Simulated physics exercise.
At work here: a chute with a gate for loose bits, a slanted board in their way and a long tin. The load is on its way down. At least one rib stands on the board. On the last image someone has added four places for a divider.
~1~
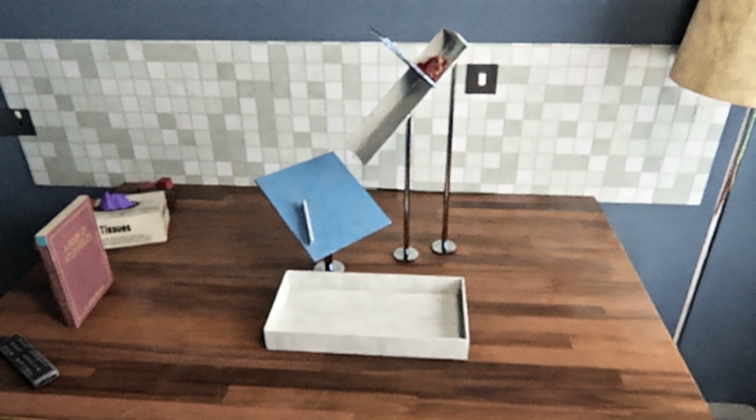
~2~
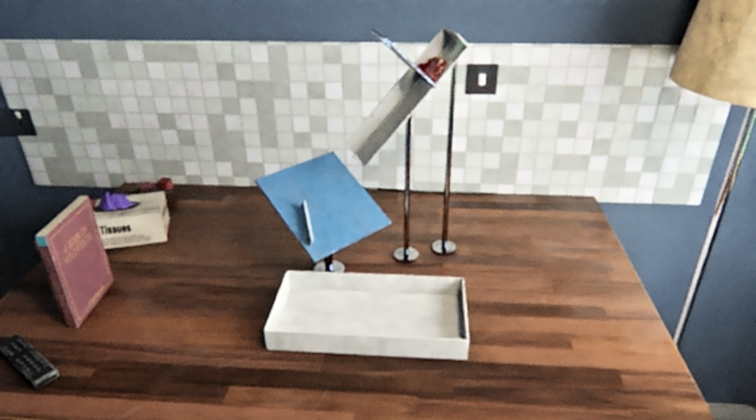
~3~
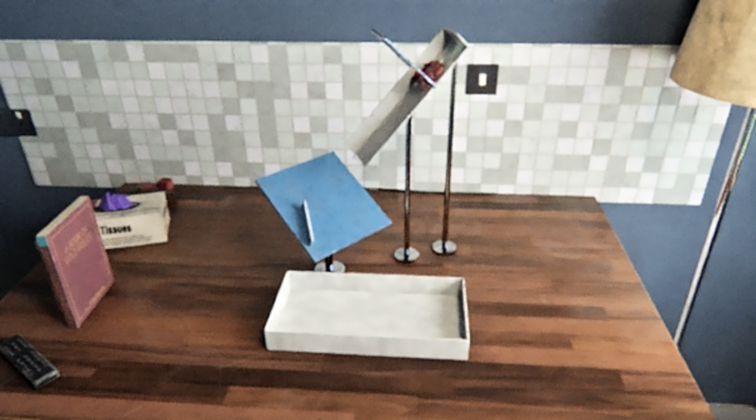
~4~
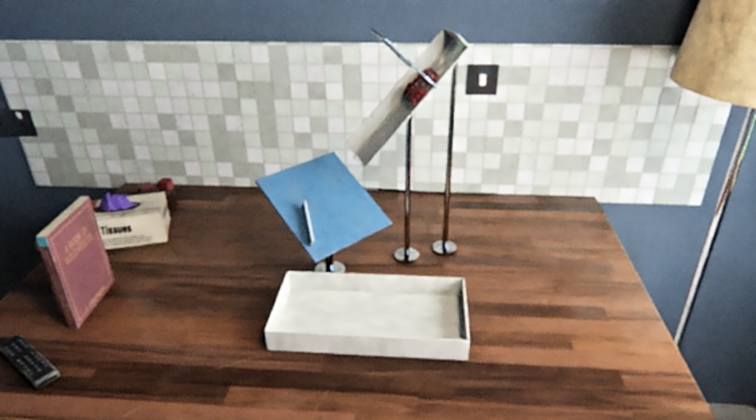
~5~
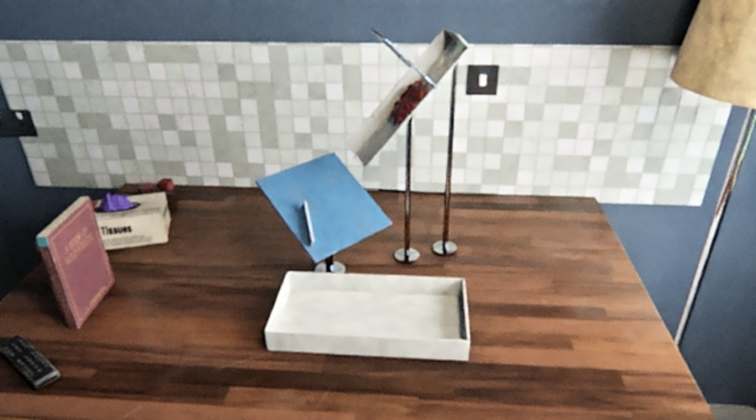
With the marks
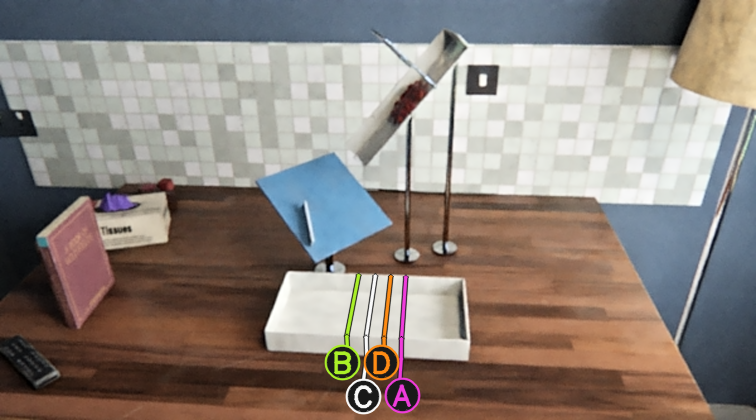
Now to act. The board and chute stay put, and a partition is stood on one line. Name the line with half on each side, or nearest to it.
Line B.
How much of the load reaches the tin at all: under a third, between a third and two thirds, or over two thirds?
Over two thirds.
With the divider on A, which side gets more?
More lands on the left.
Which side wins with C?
Left.
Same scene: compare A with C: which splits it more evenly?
The answer is C.
On the marked copy, line A crosses the front rim at (401, 338); line B crosses the front rim at (346, 335); line C crosses the front rim at (366, 336); line D crosses the front rim at (384, 337).
With A, of what is caught, all on the left of the divider, none on the right.
With B, of what is caught, about half on the left of the divider, about half on the right.
With C, of what is caught, most on the left of the divider, a small part on the right.
With D, of what is caught, nearly all on the left of the divider, a small part on the right.
